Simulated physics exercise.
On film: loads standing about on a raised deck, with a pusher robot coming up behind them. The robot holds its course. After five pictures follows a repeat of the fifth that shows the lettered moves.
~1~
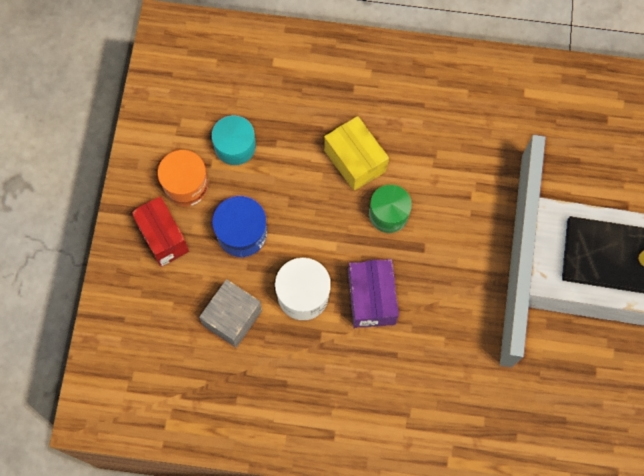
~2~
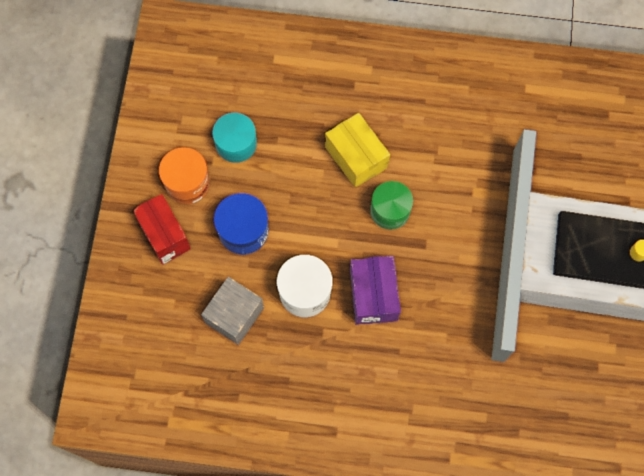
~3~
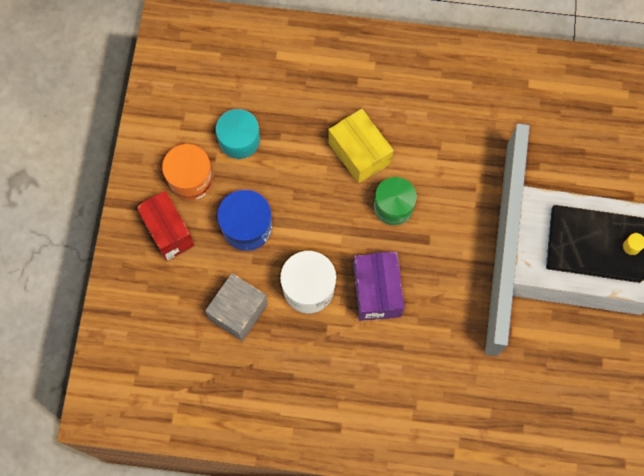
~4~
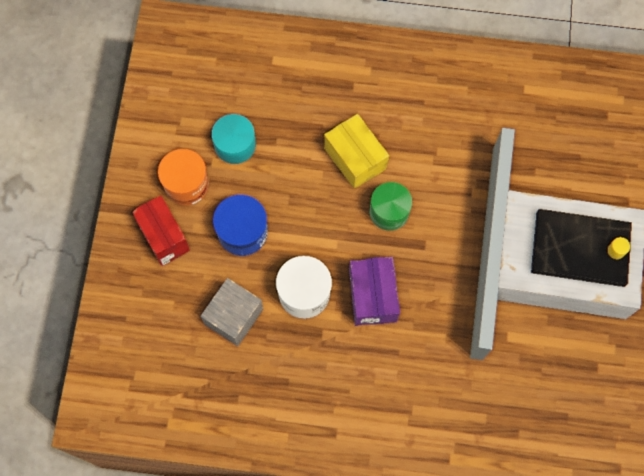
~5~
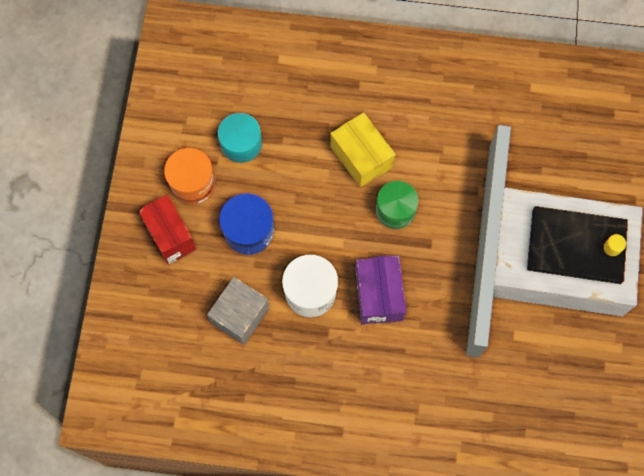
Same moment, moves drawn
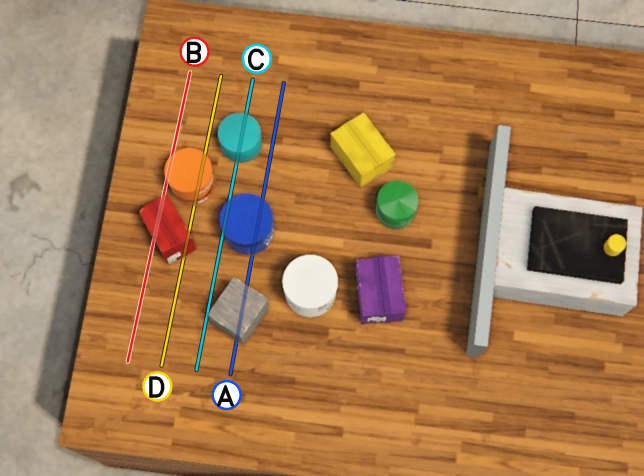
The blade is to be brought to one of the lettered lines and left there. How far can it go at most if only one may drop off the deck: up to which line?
As far as mark D.
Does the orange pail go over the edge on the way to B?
By then, yes.
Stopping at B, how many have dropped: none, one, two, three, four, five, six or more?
Four.
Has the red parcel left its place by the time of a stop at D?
By then, yes.
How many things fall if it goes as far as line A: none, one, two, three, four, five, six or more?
In all, none.
On the copy, A at (258, 222); B at (160, 210); C at (226, 218); D at (193, 214).
On D. First, robot (461, 230); yellow box (355, 149); white pail (297, 285).
Then, robot (352, 217); red parcel (162, 226); white pail (191, 267).
Finally, robot (268, 207); white pail (107, 268); red parcel (120, 216); none fallen.
By contrast, A is within the limit but short; B drops four; C is within the limit but short.
